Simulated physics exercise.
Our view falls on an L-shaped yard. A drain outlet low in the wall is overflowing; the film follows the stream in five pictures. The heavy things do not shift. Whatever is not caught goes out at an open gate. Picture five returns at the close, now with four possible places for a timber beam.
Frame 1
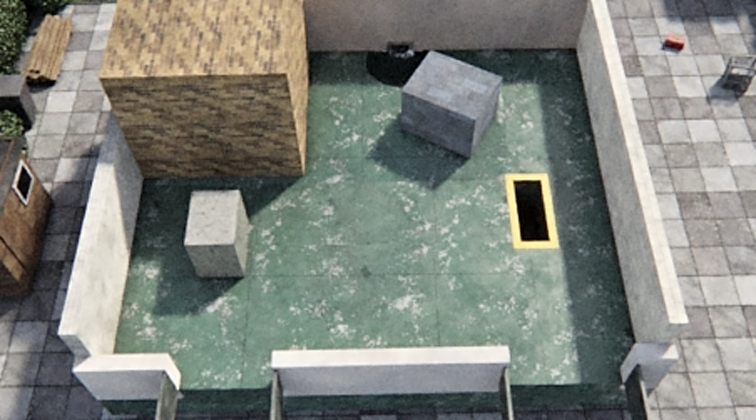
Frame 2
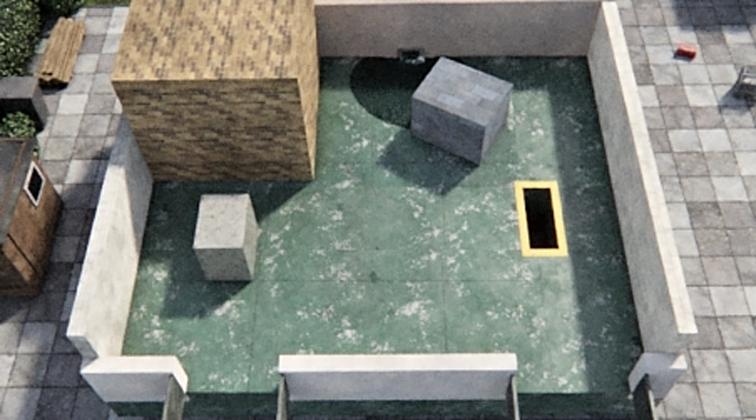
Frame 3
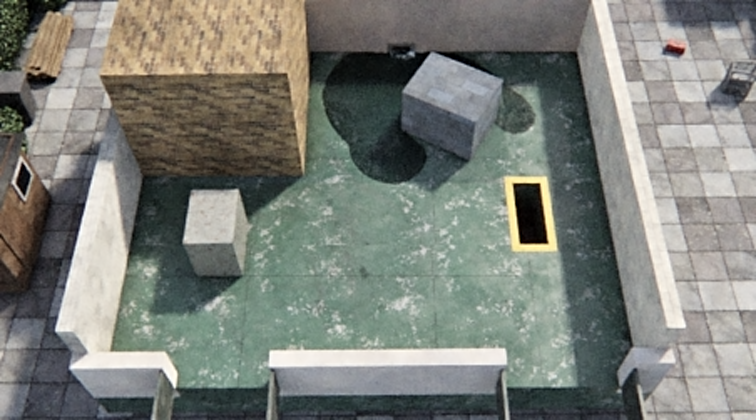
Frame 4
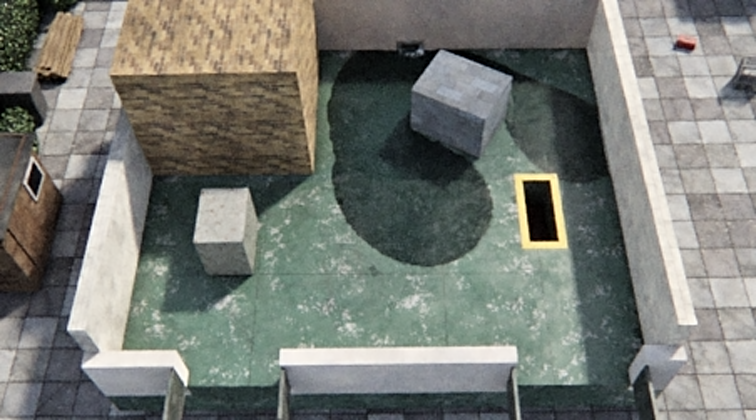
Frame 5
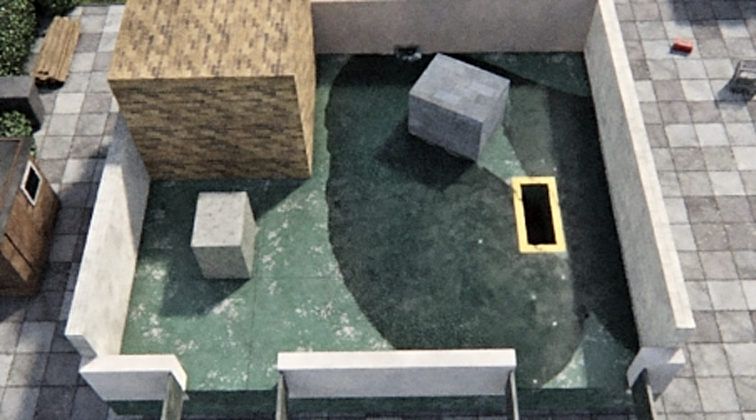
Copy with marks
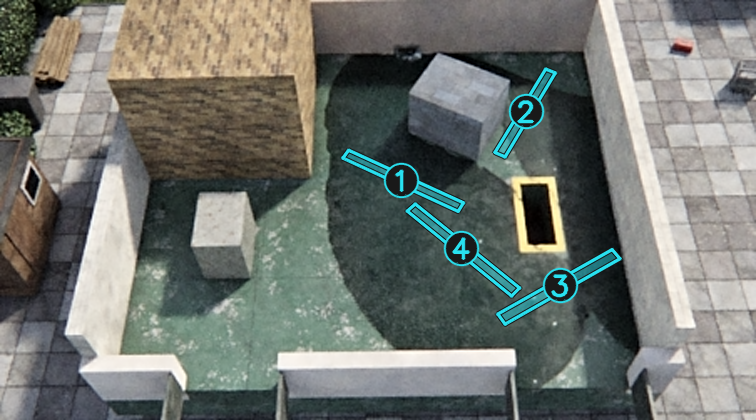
Dark water spread from the back wall of a walled green yard, crept around a grey block and widened across the floor toward the front, until it surrounded the yellow-edged gully on the right.
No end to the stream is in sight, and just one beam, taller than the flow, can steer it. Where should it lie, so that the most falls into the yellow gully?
1.
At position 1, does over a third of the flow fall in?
Yes.
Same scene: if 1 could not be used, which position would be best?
That is position 3.
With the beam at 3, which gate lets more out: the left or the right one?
More leaves on the right.
On the marked copy, 1 from (345, 154) to (460, 207); 2 from (499, 154) to (550, 71); 3 from (501, 319) to (616, 254); 4 from (411, 207) to (515, 291).
Choosing 1, about 47 % of the stream runs into the yellow gully, about 53 % out by the gates.
Choosing 2, about 13 % of the stream runs into the yellow gully, about 87 % out by the gates.
Choosing 3, about 31 % of the stream runs into the yellow gully, about 69 % out by the gates.
Choosing 4, about 9 % of the stream runs into the yellow gully, about 91 % out by the gates.
